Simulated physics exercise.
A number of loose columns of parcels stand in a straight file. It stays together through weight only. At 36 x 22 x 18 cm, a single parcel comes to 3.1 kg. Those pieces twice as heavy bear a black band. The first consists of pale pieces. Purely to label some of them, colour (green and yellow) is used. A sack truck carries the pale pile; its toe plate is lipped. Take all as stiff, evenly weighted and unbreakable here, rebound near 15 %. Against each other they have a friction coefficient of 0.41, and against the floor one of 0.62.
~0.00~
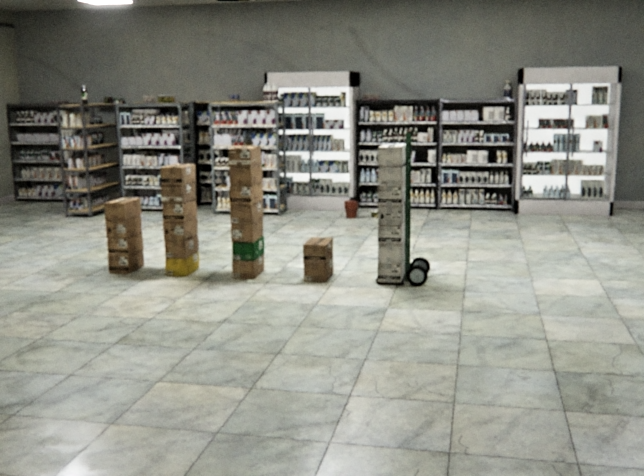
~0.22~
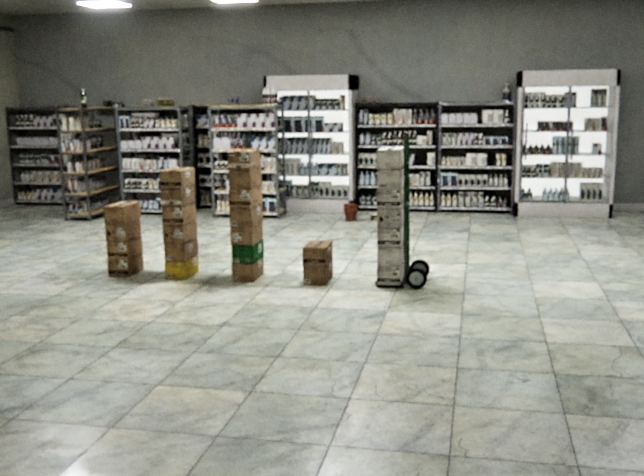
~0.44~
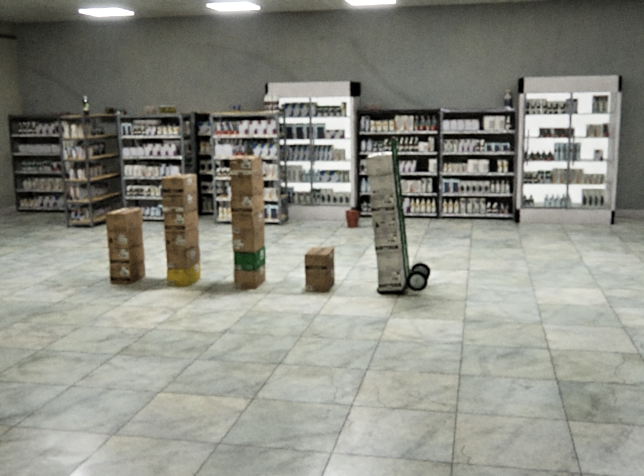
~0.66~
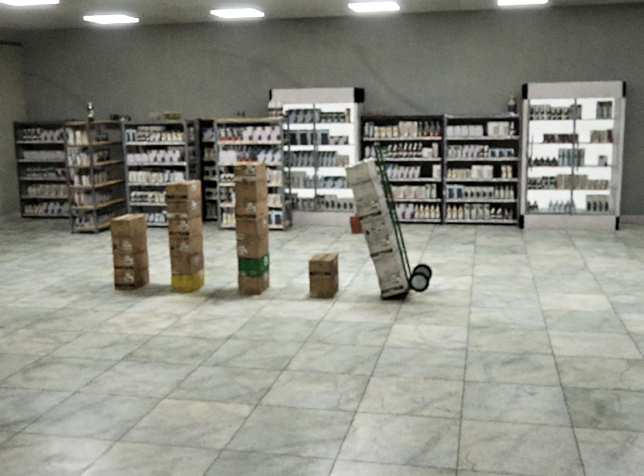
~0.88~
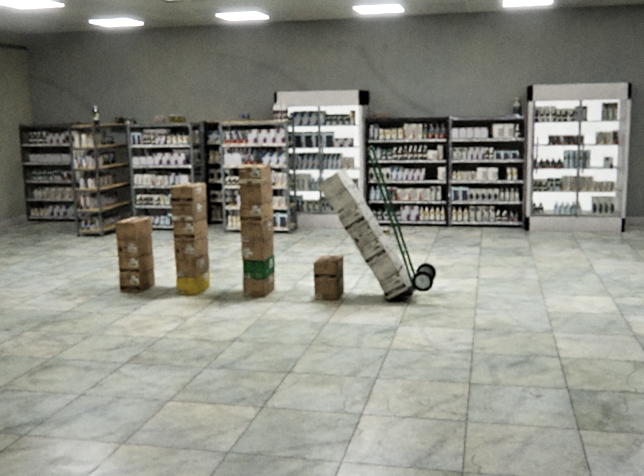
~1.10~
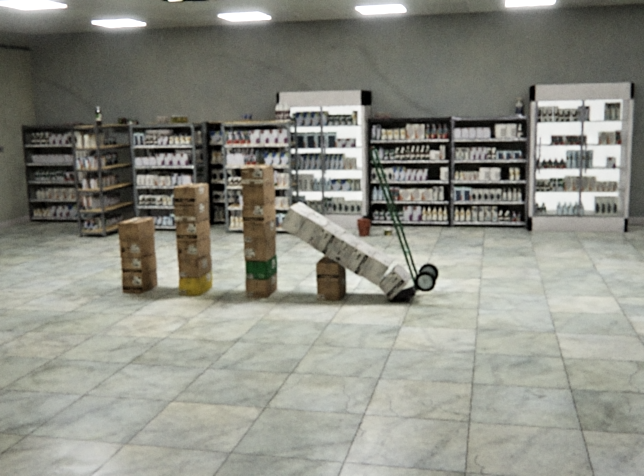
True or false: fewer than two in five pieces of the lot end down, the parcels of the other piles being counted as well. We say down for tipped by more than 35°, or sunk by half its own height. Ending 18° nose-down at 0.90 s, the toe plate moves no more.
True.
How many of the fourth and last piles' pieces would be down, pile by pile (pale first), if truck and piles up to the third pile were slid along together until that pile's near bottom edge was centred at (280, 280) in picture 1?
Fourth 0, last 0.
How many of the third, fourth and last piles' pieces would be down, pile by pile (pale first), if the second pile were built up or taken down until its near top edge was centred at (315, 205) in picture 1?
Down by pile: Third 7, fourth 6, last 4.
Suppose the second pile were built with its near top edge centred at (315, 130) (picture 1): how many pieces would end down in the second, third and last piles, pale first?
The tally would be second 8, then third 6, then last 3.
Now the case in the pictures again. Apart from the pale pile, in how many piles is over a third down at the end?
The total is 0.
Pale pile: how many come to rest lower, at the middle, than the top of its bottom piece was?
The number is 3.
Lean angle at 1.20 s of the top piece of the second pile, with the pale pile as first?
That piece is at some 0°.
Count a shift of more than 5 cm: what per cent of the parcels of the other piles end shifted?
Share: 10 in a hundred.
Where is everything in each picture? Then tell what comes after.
In the first frame (pixels give the middle of a visible side; the camera pans a little), truck frame (407, 163) 0° forward; yellow parcel (176, 267); green parcel (243, 252); none of the others has stirred.
The second frame shows truck frame (405, 165) 0° forward; yellow parcel (175, 271).
The third frame shows truck frame (395, 170) 6° forward, top of the pale pile leaning 5°; yellow parcel (177, 278); none of the others has stirred.
The fourth frame shows truck frame (382, 175) 14° forward, top of the pale pile leaning 16°; green parcel (248, 268); none of the others has stirred.
The fifth frame shows truck frame (377, 177) 18° forward, top of the pale pile leaning 32°; green parcel (253, 270); none of the others has stirred.
The sixth frame shows truck frame (380, 177) 18° forward, top of the pale pile leaning 59°; yellow parcel (189, 287); green parcel (256, 271); none of the others has stirred.
After 1.20 s, 7 of the pale pile down; none of the 19 other parcels down, 3 disturbed.
After 1.46 s, 7 of the pale pile down; none of the 19 other parcels down, 7 disturbed; green parcel 28 mm from its place.
In the end (3.0 s), 7 of the pale pile down; none of the 19 other parcels down, 7 disturbed; green parcel 23 mm from its place; yellow parcel unmoved. That is 0 per cent. From the last view, middles, green parcel near (259, 267), yellow parcel near (196, 282).
